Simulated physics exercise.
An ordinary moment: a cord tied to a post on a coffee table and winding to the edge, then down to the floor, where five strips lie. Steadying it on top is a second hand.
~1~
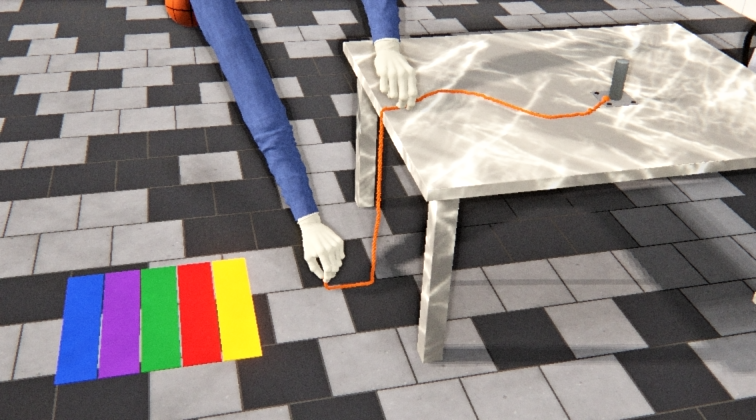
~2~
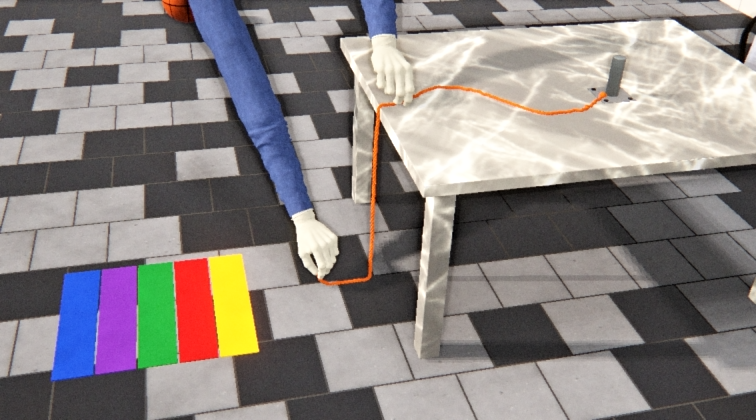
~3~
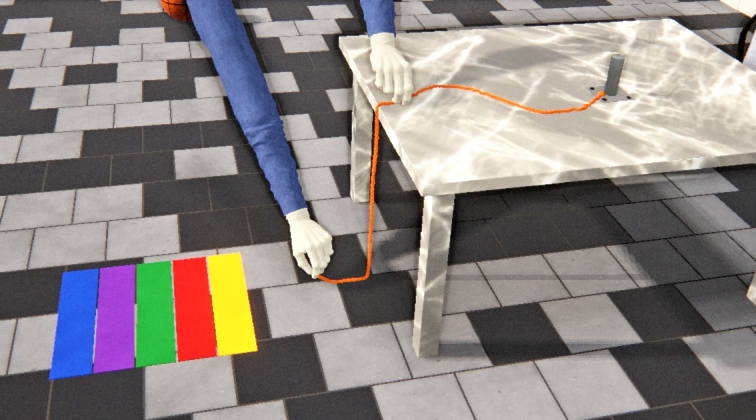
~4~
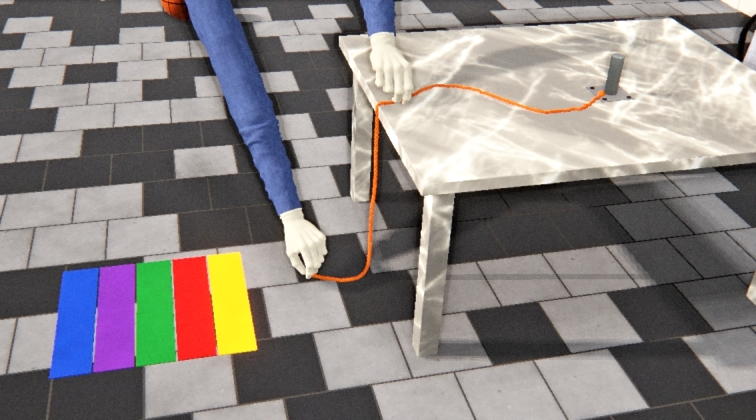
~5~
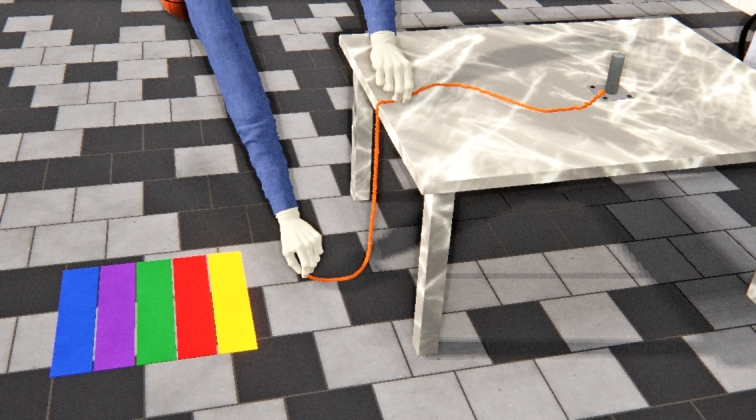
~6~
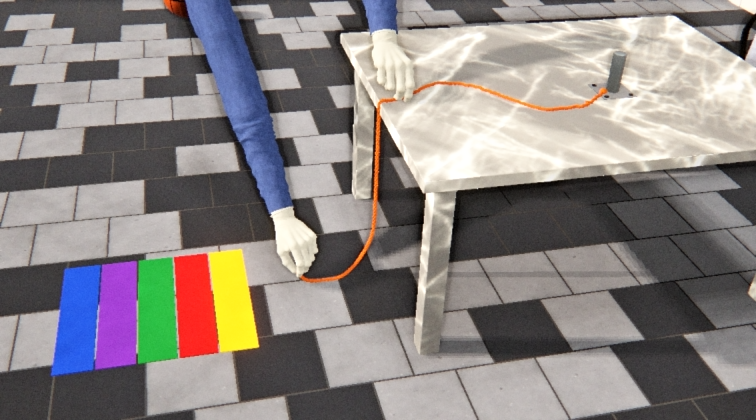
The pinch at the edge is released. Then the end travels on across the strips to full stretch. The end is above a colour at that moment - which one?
The purple one.
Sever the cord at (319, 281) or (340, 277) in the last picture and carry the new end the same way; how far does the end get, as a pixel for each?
First try near (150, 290), second near (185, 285).
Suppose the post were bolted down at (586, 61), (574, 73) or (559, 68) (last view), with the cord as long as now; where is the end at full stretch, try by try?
You'd get roughly (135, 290), (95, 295) and (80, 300), one for each try.
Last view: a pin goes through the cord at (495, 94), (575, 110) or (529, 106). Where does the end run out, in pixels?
Approximately (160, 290), (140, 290) and (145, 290) respectively.
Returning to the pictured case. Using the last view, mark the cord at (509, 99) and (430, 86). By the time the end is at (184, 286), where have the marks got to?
First at (484, 103), next at (390, 101).
Soon after, end near (184, 286); over red.
Then, end near (141, 291); over green.
At full stretch, end near (115, 294); over purple. Over purple.
